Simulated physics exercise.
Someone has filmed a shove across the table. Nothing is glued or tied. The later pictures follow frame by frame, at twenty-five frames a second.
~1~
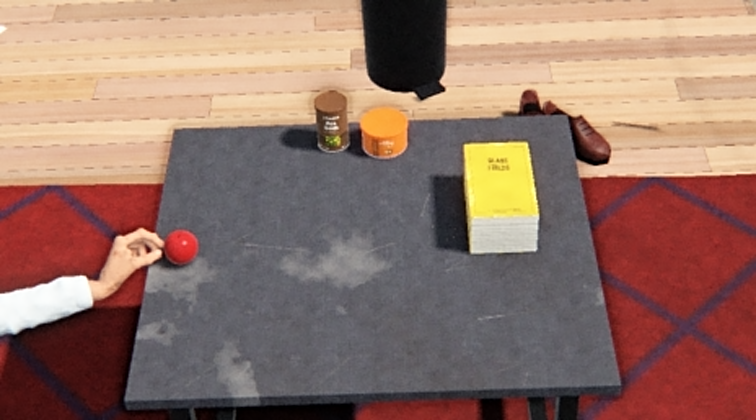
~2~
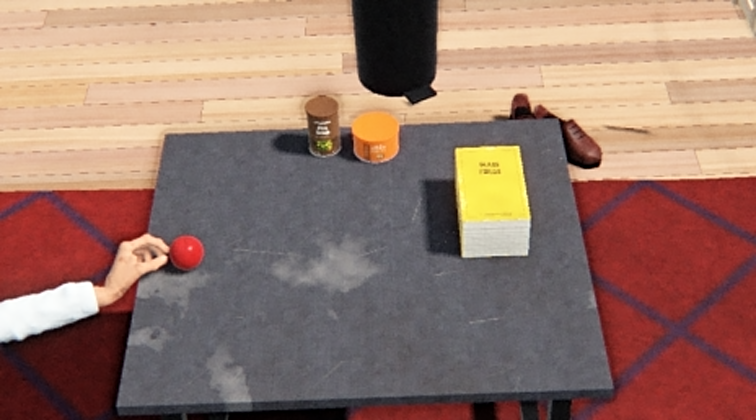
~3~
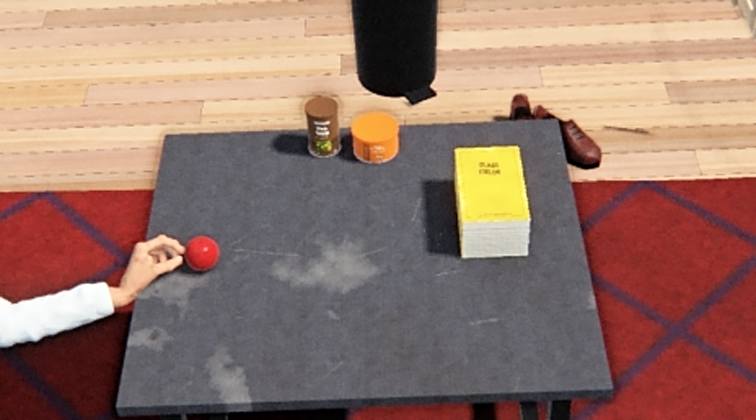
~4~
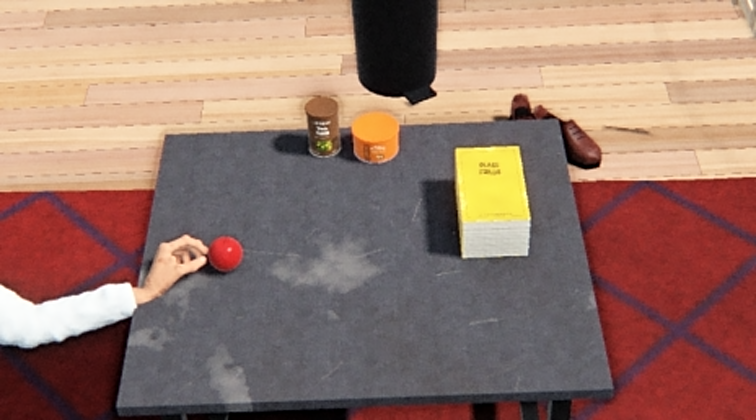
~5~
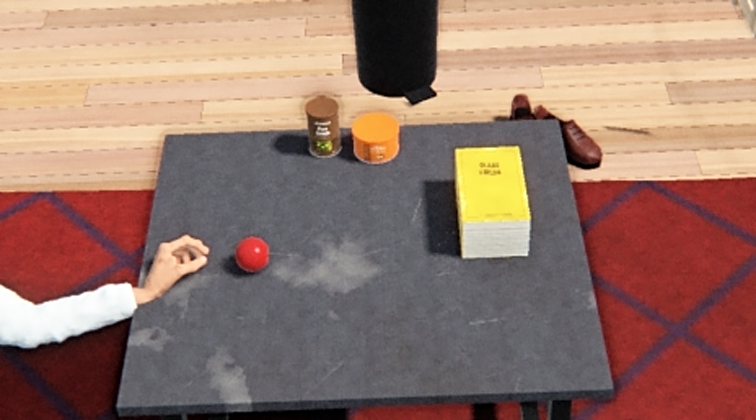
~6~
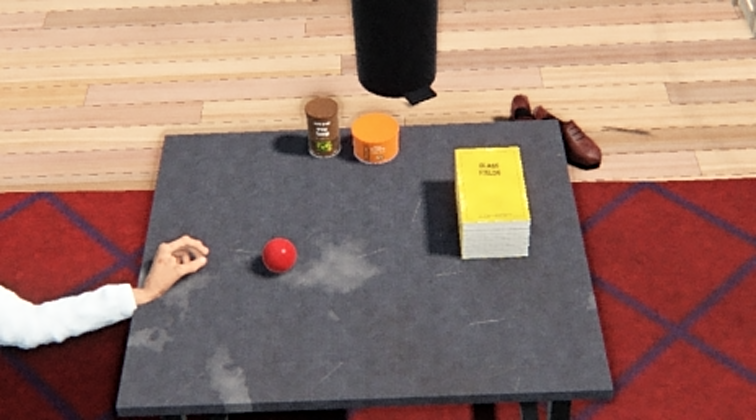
A red apple was pushed to the right by a hand across a dark table, then moved on by itself toward a yellow book as the hand stayed behind, with two small containers standing behind.
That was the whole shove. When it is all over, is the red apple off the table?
The red apple goes over the edge.
Then, 0.30 s on from there, red apple shifted well along near (476, 259).
Then, 0.70 s on from there, red apple now off the table.
In the end, off the table, red apple.
